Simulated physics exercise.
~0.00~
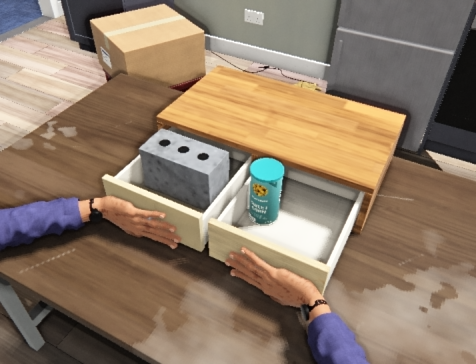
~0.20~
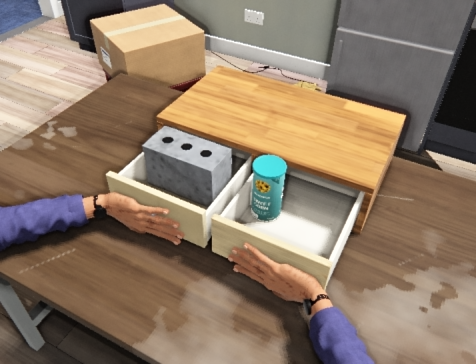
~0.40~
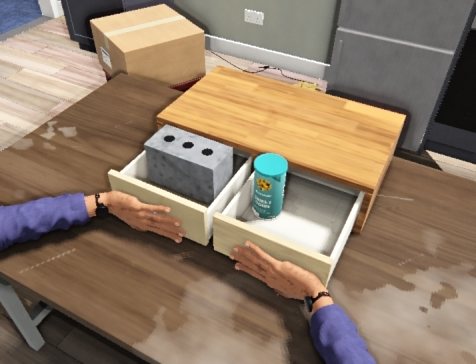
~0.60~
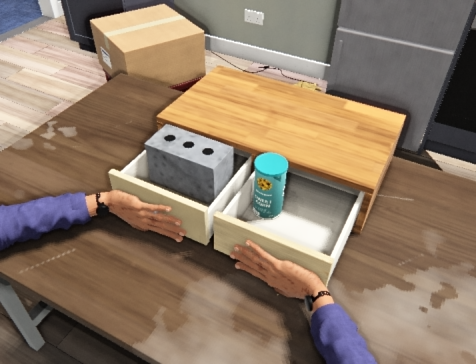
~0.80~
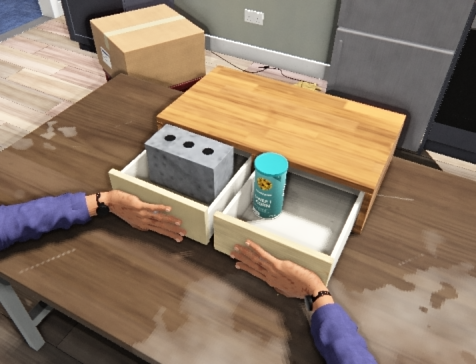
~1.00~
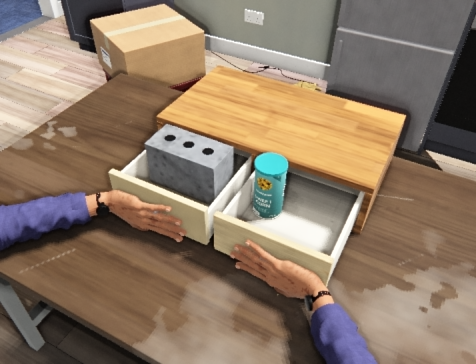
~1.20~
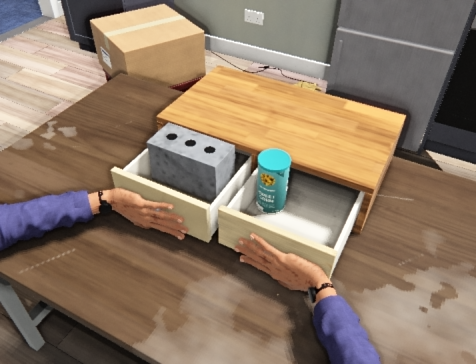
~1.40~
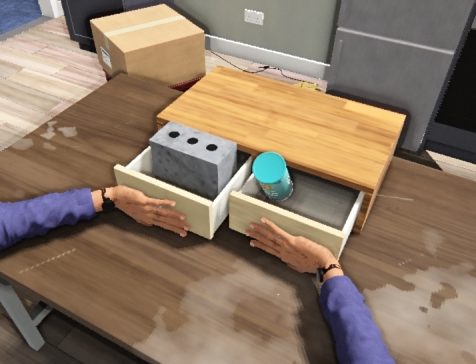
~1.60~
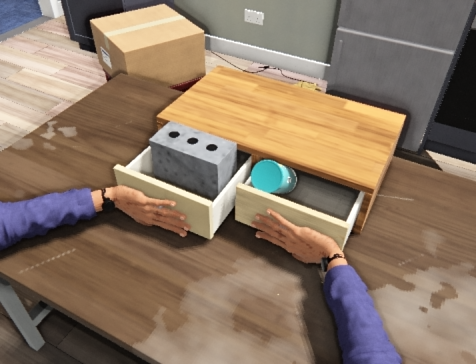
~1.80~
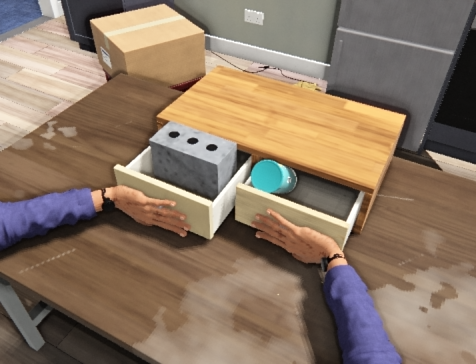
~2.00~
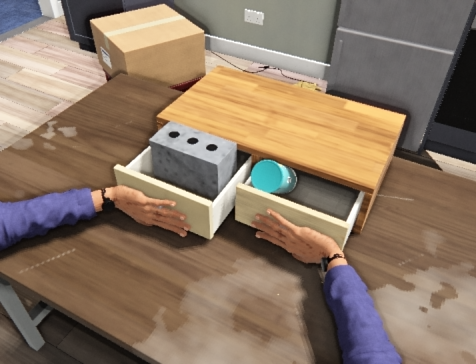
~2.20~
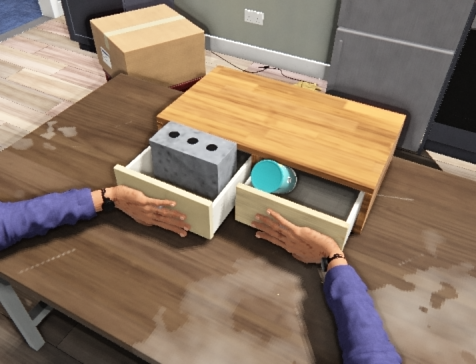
On a wooden table, two hands pushing a small chest's drawers inward, a turquoise tin tipping beside a grey brick, both staying ajar.
